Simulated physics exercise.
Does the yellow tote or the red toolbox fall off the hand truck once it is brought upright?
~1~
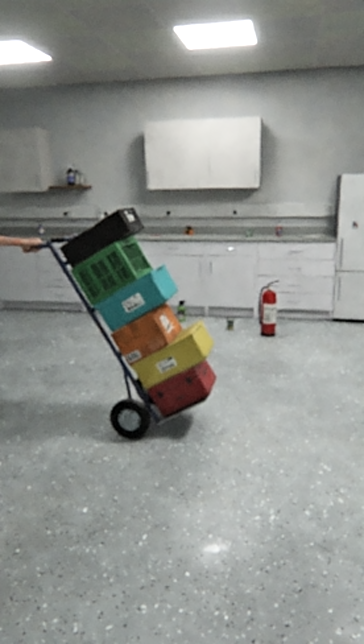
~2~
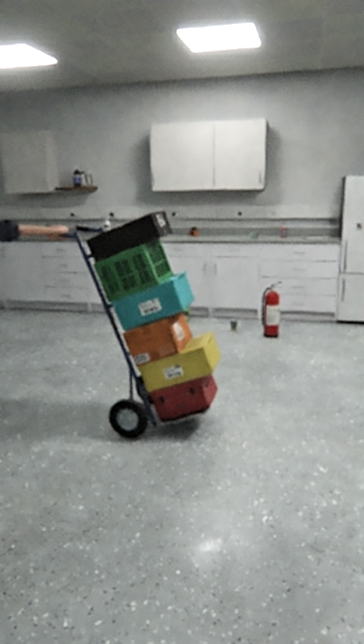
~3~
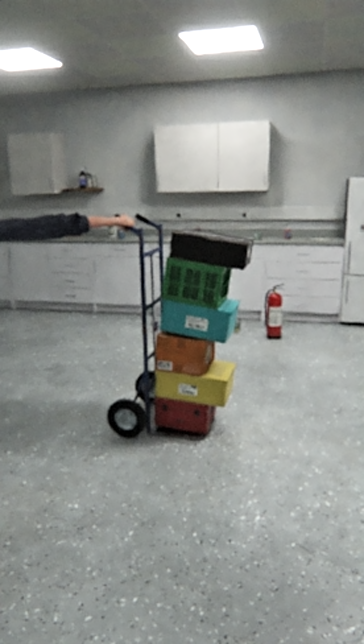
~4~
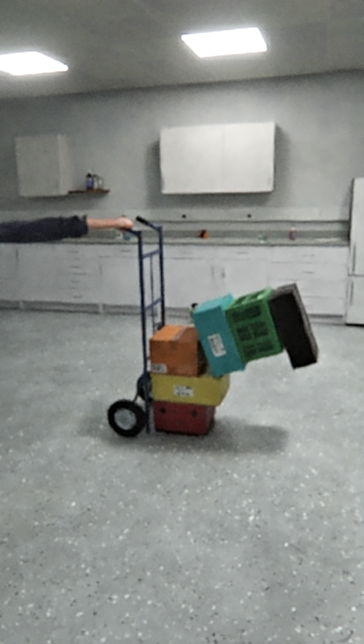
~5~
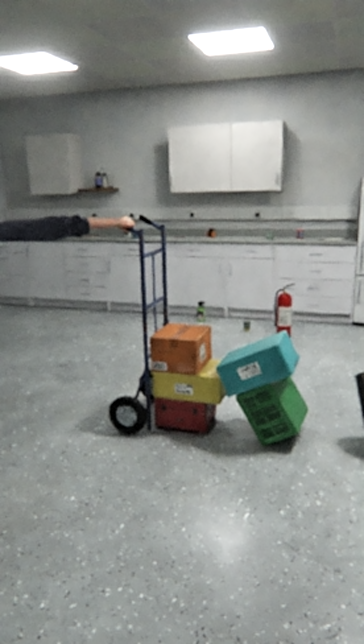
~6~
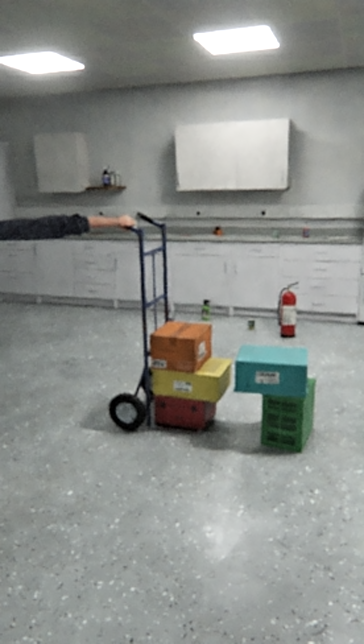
No, neither one falls off. The yellow tote and the red toolbox both keep their places at the bottom of the stack on the truck.
